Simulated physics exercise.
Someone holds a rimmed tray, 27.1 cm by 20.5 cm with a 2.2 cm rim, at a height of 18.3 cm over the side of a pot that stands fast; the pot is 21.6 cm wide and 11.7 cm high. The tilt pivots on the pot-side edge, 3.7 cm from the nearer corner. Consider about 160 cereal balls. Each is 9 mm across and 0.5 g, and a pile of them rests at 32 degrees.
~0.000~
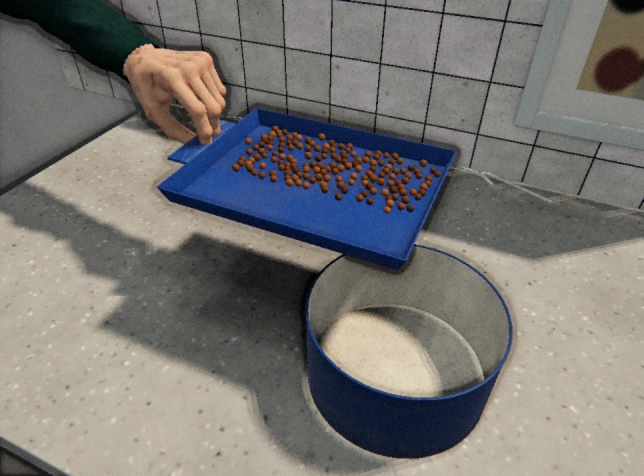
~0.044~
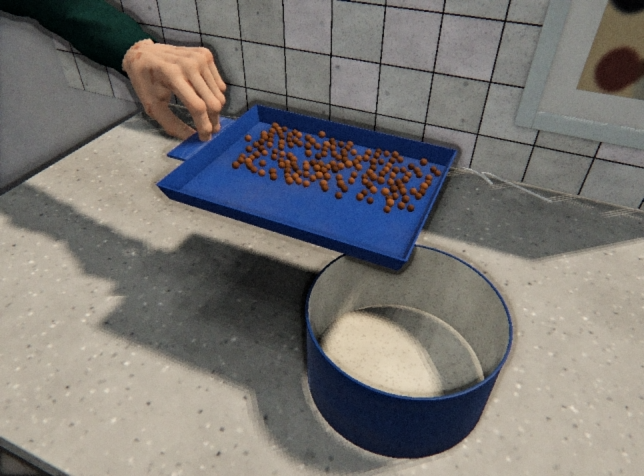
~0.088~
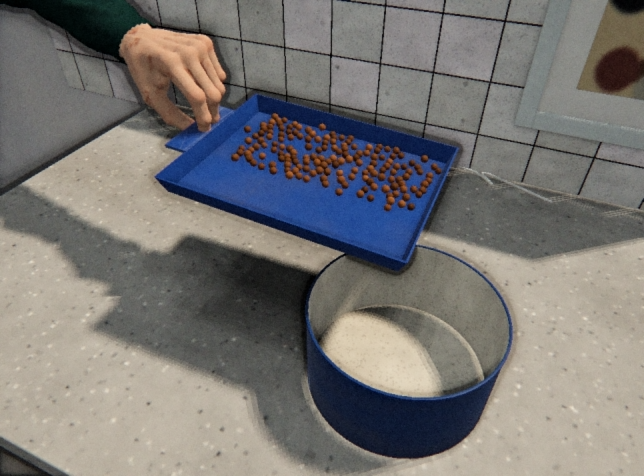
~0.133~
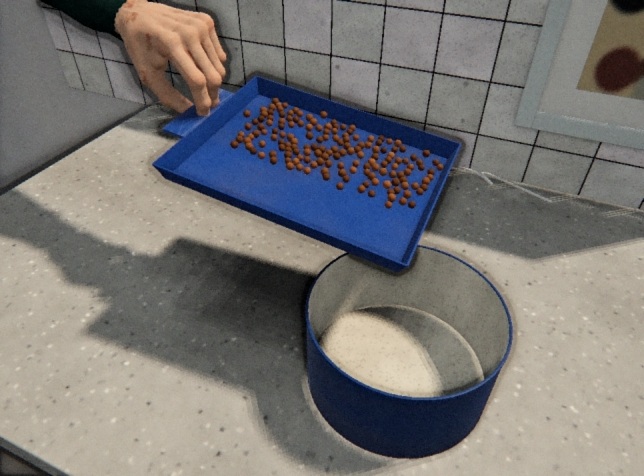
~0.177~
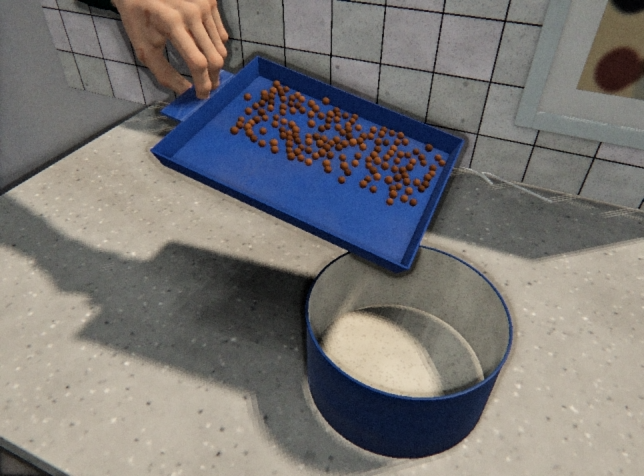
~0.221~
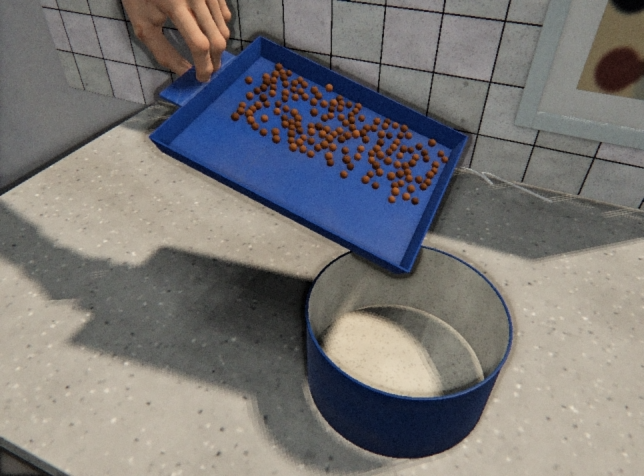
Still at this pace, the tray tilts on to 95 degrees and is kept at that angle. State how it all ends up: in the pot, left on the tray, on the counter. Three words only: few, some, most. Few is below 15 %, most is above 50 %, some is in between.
Pot - most, left on the tray - few, counter - few.
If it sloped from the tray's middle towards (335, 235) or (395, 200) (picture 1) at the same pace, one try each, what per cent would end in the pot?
Around 100 % for the first direction, around 25 % for the second.
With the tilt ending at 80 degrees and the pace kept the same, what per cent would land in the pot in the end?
Then about 90 per cent.
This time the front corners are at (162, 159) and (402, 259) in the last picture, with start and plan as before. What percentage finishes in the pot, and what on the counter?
Pot: 100, counter: 0.
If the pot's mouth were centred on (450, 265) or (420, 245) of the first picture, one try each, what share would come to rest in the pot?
I'd say some 30 per cent for the first and some 0 per cent for the second.
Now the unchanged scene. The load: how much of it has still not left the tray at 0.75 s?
55%, roughly.
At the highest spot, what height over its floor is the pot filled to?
About 2.0 centimetres.
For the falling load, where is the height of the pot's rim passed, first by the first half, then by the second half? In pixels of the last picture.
(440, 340) or so first, later (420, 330).
After 0.54 s, tilt 57 degrees; the tray holds 100 %, the pot 0 %.
Then, at 0.75 s, tilt 81 degrees; the tray holds 55 %, the pot 25 %.
After 1.08 s, tilt 95 degrees; the tray holds 0 %, the pot 95 %.
In the end, at 1.8 s, pot 100 %, tray 0 %, counter 0 %.
